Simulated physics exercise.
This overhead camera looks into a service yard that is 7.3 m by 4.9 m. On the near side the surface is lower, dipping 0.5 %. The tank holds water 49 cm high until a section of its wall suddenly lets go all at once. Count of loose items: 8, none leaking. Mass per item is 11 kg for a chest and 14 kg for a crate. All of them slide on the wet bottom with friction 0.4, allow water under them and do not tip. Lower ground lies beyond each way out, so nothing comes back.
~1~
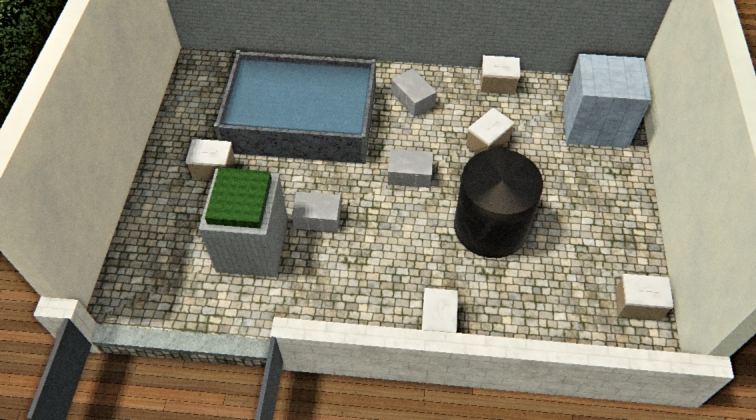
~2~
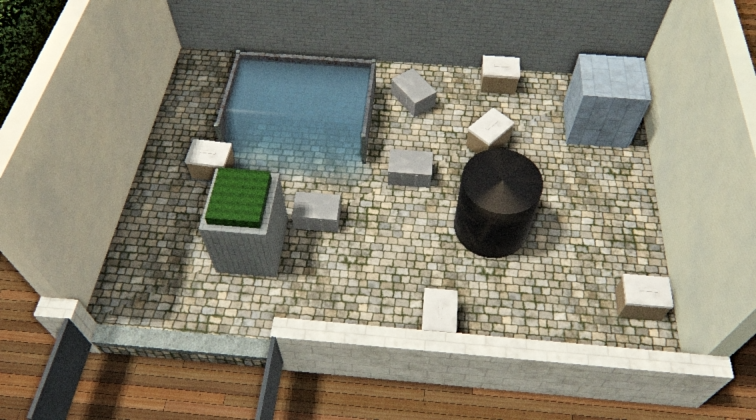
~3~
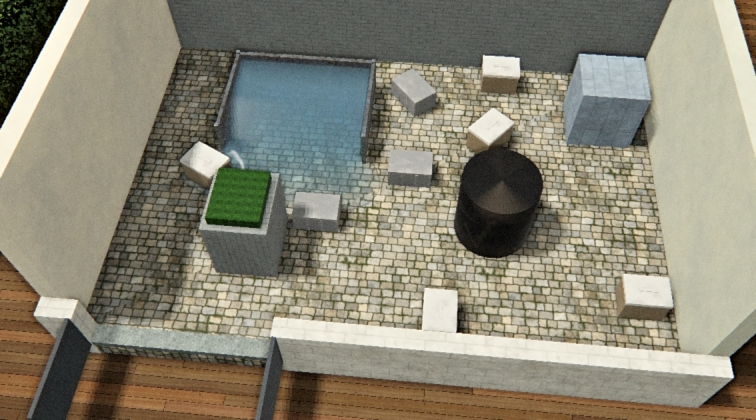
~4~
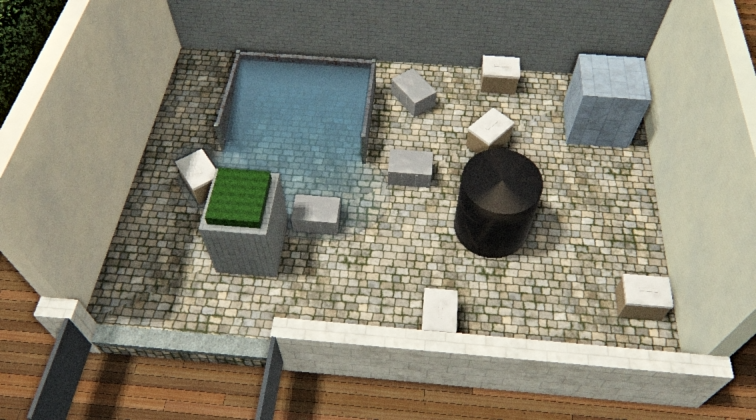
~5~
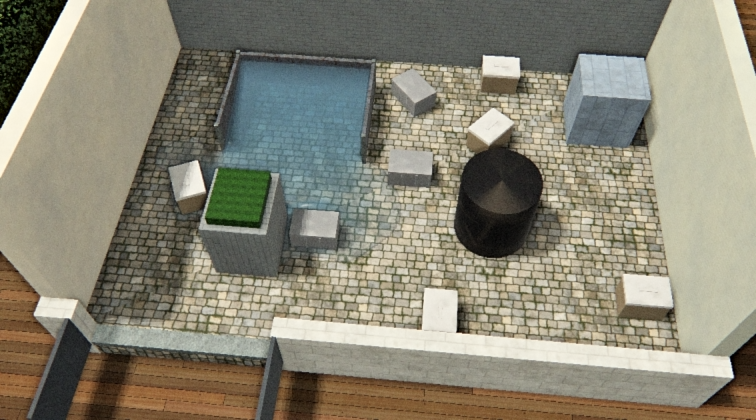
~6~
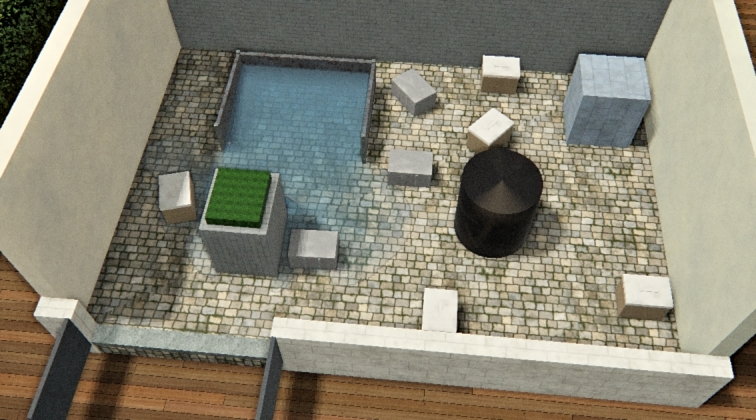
Water spread from the pool across the stone paving toward the near side after its front wall vanished, turning and shifting a pale block on the left, then pushing a gray block nearer.
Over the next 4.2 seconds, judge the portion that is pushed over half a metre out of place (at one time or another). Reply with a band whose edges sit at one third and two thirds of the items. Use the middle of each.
Band: One third to two thirds.
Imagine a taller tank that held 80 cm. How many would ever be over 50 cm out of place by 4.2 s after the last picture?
Then the count would be 4.
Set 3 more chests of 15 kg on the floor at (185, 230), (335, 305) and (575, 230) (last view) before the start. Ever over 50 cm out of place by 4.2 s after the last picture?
Above, above, below.
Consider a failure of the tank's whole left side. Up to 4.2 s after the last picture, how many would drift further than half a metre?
Then the count would be 1.
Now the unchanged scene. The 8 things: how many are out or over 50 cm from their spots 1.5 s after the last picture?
3 of them.
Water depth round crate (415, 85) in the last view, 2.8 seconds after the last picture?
About 0 cm.
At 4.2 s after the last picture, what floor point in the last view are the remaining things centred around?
About (475, 182).
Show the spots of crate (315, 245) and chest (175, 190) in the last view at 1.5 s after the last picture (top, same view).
They should sit about (321, 313) and (106, 262) in the last view.
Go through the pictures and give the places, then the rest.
A chest at (209, 151), on the bottom; a crate at (316, 205), on the bottom; water covers 2.8 m2; 0 of 8 have shifted, in the first frame.
A chest at (208, 152), on the bottom; a crate at (316, 205), on the bottom; 3.7 m2 under water; 0 of 8 have shifted, in the second frame.
A chest at (205, 159), on the bottom, 14 cm from its start; a crate at (316, 205), on the bottom; 4.7 m2 under water; 1 of 8 have shifted, in the third frame.
A chest at (197, 168) rests on the ground, 31 cm from its start; a crate at (316, 208) rests on the ground, 5 cm from its start; water covers 5.7 m2; 1 of 8 have shifted, in the fourth frame.
A chest at (187, 179) rests on the ground, 53 cm from its start; a crate at (314, 223), on the bottom, 29 cm from its start; water covers 6.8 m2; 2 of 8 have shifted, in the fifth frame.
A chest at (174, 189), on the bottom, 74 cm from its start; a crate at (313, 243) rests on the ground, 59 cm from its start; 7.8 m2 under water; 2 of 8 have shifted, in the sixth frame.
Then, 0.4 s after the last picture 2 of 8 are over 50 cm from their spots; 0 afloat.
Then, 1.5 s after the last picture 3 of 8 are over 50 cm from their spots; 3 afloat.
Then, 2.8 s after the last picture 3 of 8 are over 50 cm from their spots; 1 afloat.
Then, 4.2 s after the last picture 4 of 8 are over 50 cm from their spots, and 4 have been at some point; 1 afloat.
